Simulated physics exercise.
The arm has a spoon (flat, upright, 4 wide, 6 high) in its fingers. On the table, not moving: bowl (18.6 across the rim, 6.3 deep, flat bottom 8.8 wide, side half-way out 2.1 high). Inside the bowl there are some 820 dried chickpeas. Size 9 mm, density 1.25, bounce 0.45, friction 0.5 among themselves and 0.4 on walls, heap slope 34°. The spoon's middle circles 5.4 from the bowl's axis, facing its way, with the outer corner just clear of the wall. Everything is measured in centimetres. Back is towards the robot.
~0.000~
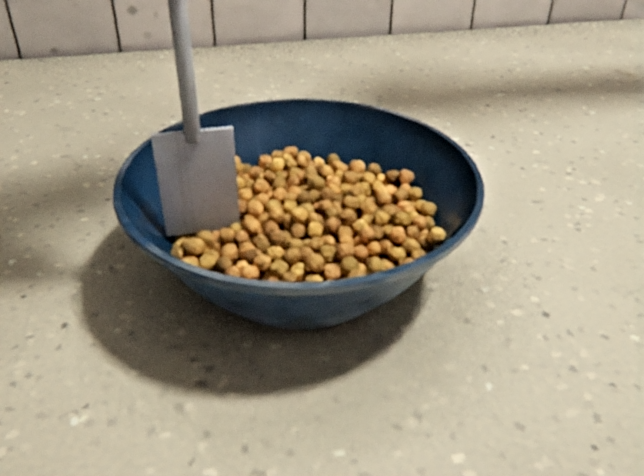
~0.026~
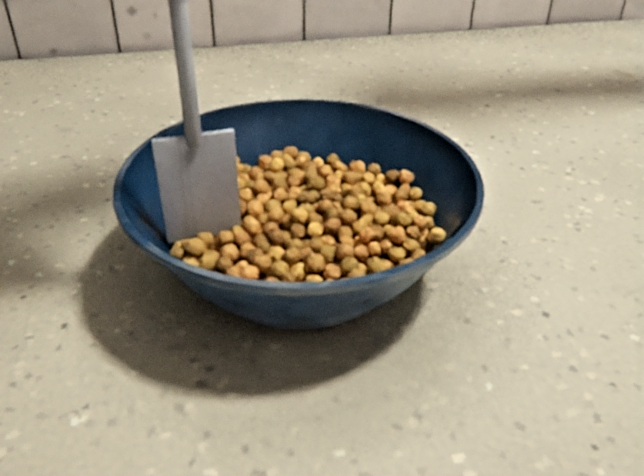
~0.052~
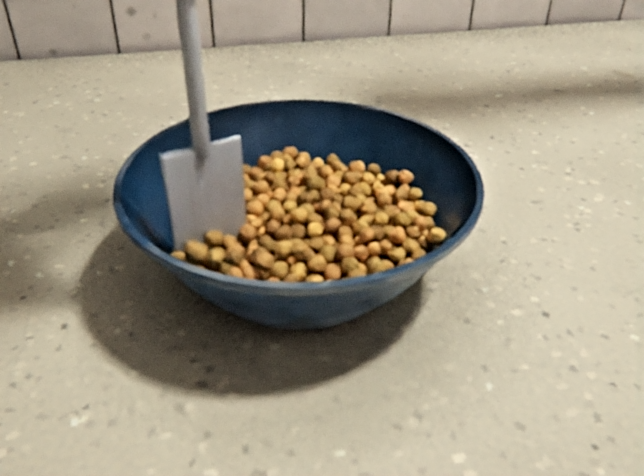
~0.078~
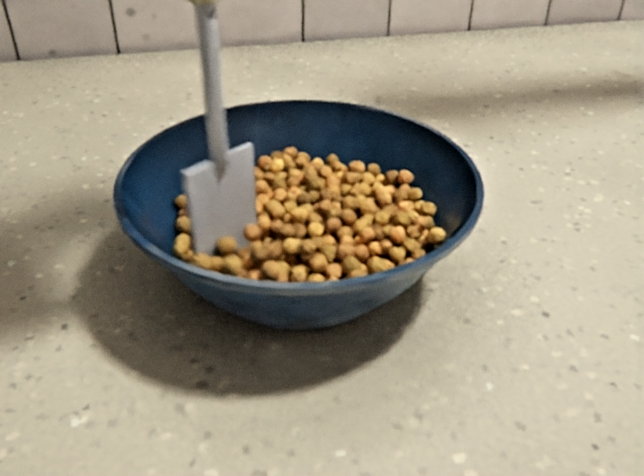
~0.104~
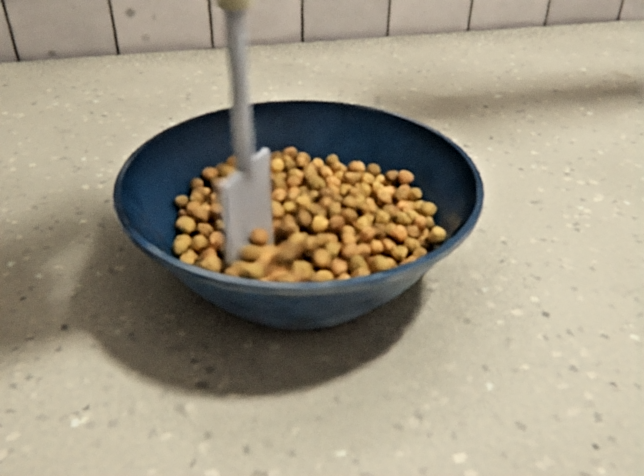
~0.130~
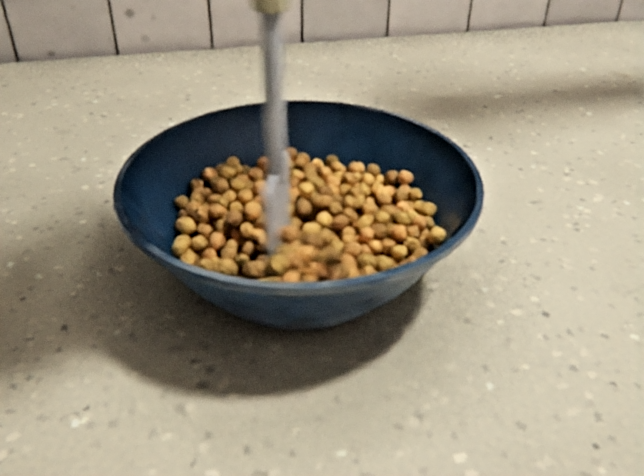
A flat gray tool sweeps rightward through small brown balls in a blue bowl, turning edge-on.
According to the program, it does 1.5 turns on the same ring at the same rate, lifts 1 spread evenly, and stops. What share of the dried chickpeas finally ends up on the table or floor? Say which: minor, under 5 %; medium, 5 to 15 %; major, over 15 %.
That would be a medium share.
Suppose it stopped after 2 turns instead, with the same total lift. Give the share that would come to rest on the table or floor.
15 %.
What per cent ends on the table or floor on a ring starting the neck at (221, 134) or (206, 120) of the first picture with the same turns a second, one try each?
Roughly 15 and 15 per cent.
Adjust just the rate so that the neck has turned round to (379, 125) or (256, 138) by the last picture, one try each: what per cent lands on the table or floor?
Close to 20 and 5 in a hundred.
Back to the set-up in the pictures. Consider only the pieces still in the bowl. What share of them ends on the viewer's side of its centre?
50 %.
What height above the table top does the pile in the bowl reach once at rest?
About 5.5 centimetres.
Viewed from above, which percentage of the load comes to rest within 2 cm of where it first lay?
Roughly 70 percent of the load.
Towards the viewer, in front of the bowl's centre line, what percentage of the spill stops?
40 %, approximately.
By 0.43 s, 251° round, highest piece 9 above the table; 786 in the bowl, 19 on the table or floor, 10 in flight or on the tool.
By 0.73 s, 76° round, highest piece 8 above the table; 749 in the bowl, 63 on the table or floor, 3 in flight or on the tool.
By 1.08 s, 180° round, highest piece 5 above the table; 744 in the bowl, 71 on the table or floor.
By 1.78 s, 180° round, highest piece 5 above the table; 744 in the bowl, 71 on the table or floor.
Final count, 744 in the bowl, 71 on the table or floor. That is 9 % on the table or floor.
